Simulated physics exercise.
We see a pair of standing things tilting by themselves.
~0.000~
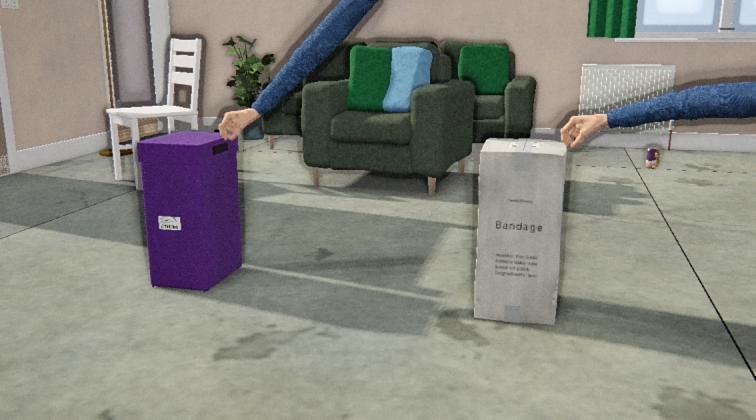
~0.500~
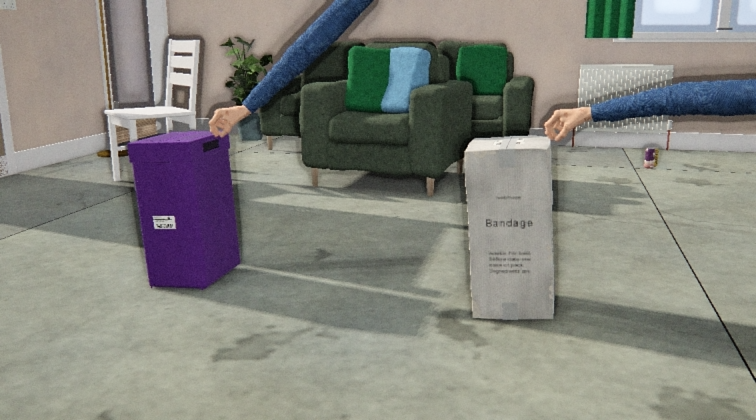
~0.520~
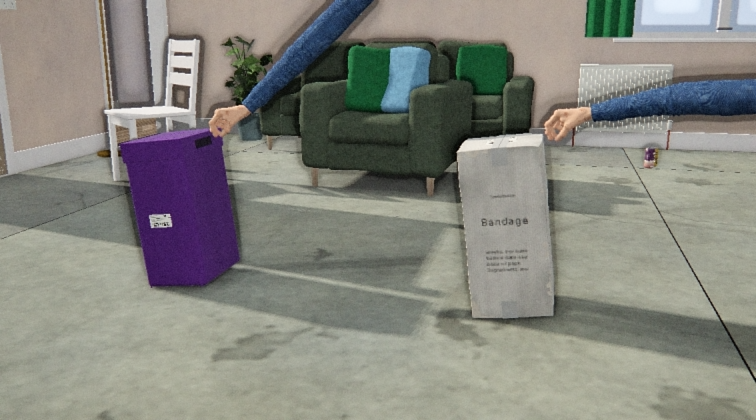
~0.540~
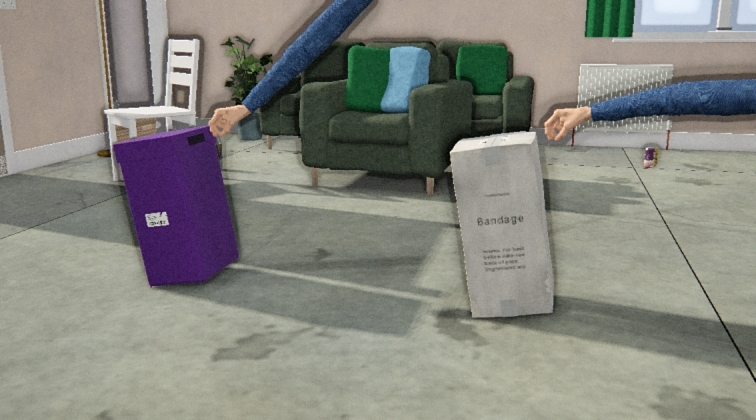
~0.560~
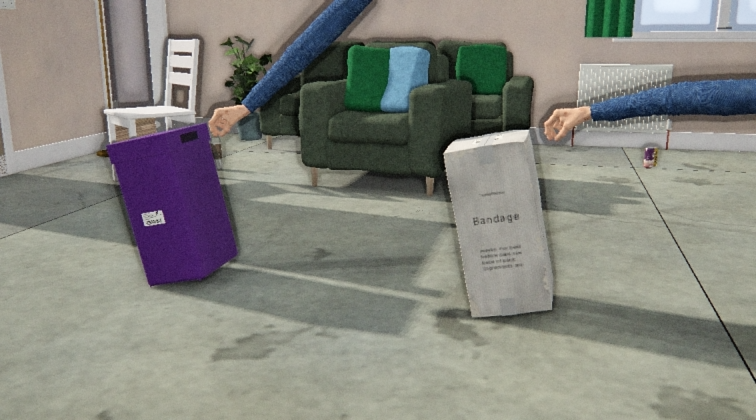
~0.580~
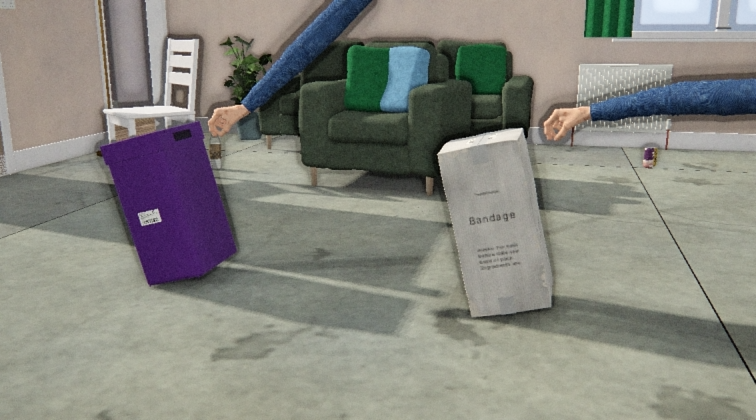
Two blue-sleeved arms reach into a living room with a grey floor, seen from the front by a still camera. A purple box stands at left and a taller whitish box marked "Bandage" at right, before a dark green armchair with green and blue cushions. The hands nudge the boxes' top right edges slightly leftward, then stay still while both boxes lean gradually further left, opening gaps.
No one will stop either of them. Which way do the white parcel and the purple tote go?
The white parcel goes down on its side; the purple tote goes down on its side.
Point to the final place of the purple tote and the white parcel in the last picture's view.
The purple tote at (101, 239), the white parcel at (396, 260).
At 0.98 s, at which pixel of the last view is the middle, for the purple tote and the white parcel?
The purple tote around (108, 229); the white parcel around (452, 219).
After 0.76 s, white parcel 26° off upright near (477, 216); purple tote 37° off upright near (147, 202).
After 0.98 s, white parcel 42° off upright near (452, 219); purple tote on its side near (108, 229).
After 1.18 s, white parcel 72° off upright near (412, 240); purple tote on its side near (101, 239).
At rest (3.5 s), the white parcel topples, near (395, 260); the purple tote topples, near (101, 239).
